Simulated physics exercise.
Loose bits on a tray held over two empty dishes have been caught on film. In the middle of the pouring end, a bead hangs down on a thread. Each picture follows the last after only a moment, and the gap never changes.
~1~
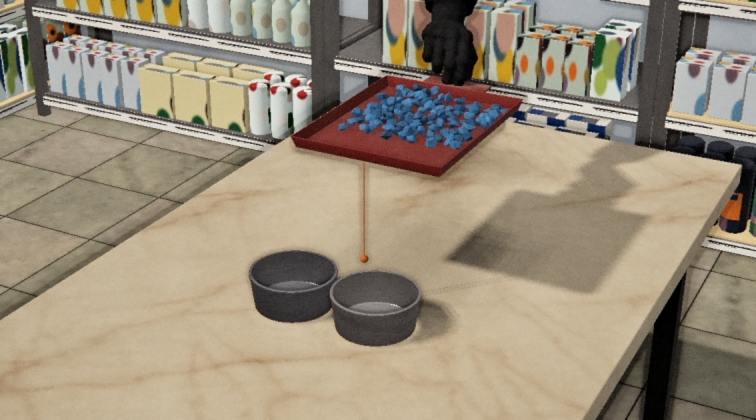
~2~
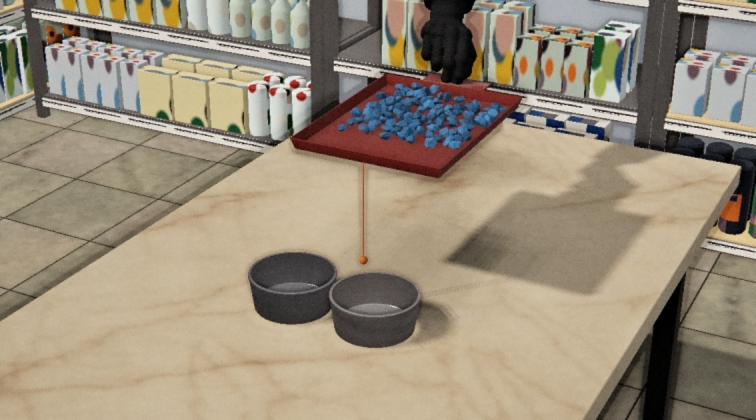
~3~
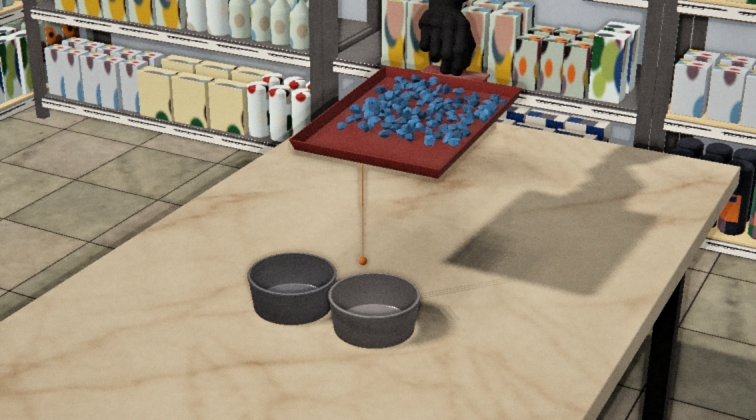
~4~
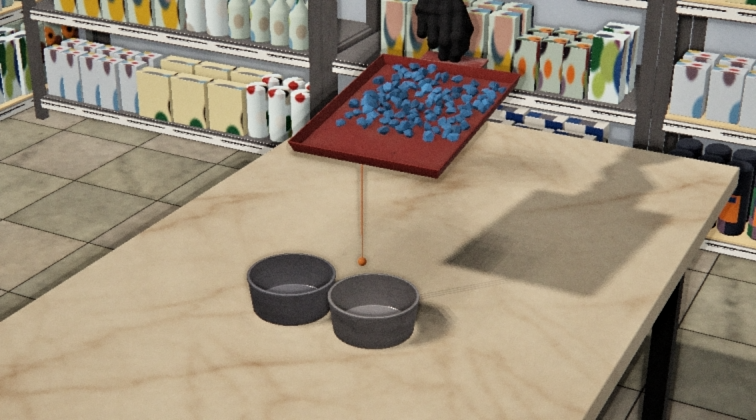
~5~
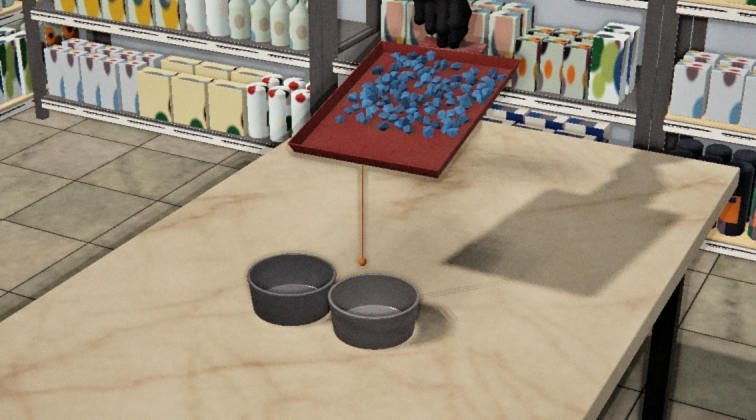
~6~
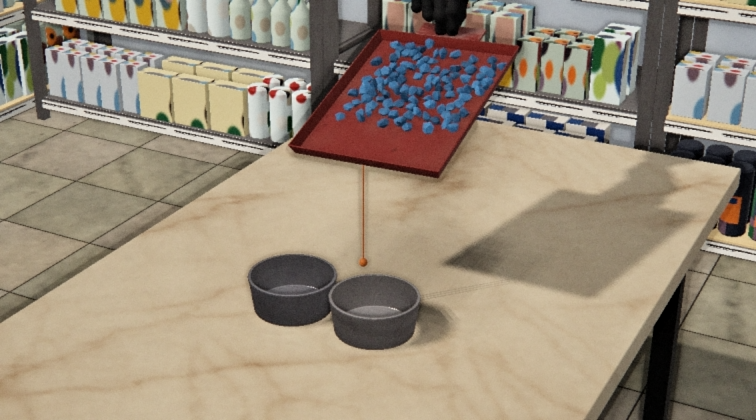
In the video, a black-gloved hand holds a red tray of small blue stones above two empty dark dishes on a marble-patterned table, gradually raising its far side so the tray tilts while an orange bead hangs on a thread.
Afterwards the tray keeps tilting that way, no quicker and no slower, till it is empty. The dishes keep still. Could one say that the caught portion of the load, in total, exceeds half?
Yes, it exceeds half.
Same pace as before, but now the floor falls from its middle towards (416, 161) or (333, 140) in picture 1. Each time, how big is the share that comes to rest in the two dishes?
About 30 %, then 60 %.
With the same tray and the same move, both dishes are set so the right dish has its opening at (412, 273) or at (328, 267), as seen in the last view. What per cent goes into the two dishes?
About 0 per cent, then about 30 per cent.
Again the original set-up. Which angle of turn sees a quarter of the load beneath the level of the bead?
At some 75 degrees.
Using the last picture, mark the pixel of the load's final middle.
Roughly at (314, 313), give or take.
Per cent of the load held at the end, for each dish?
The left dish ends up with around 50 percent of the load, the right dish with around 30 percent.
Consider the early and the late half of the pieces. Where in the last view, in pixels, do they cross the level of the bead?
Earlier portion about (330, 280); later portion about (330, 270).
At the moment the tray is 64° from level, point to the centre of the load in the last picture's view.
Near (348, 157).
Soon after the last picture, tray tipped steeply; most on the tray; about a quarter in the air.
A little later, tray tipped past a quarter turn; a small part on the tray; about a quarter in the right dish; about a third in the left dish; about a quarter outside both; a small part in the air.
Later still, tray tipped past a quarter turn; about a third in the right dish; about half in the left dish; about a quarter outside both.
At rest, tray tipped past a quarter turn; about a third in the right dish; about half in the left dish; about a quarter outside both.
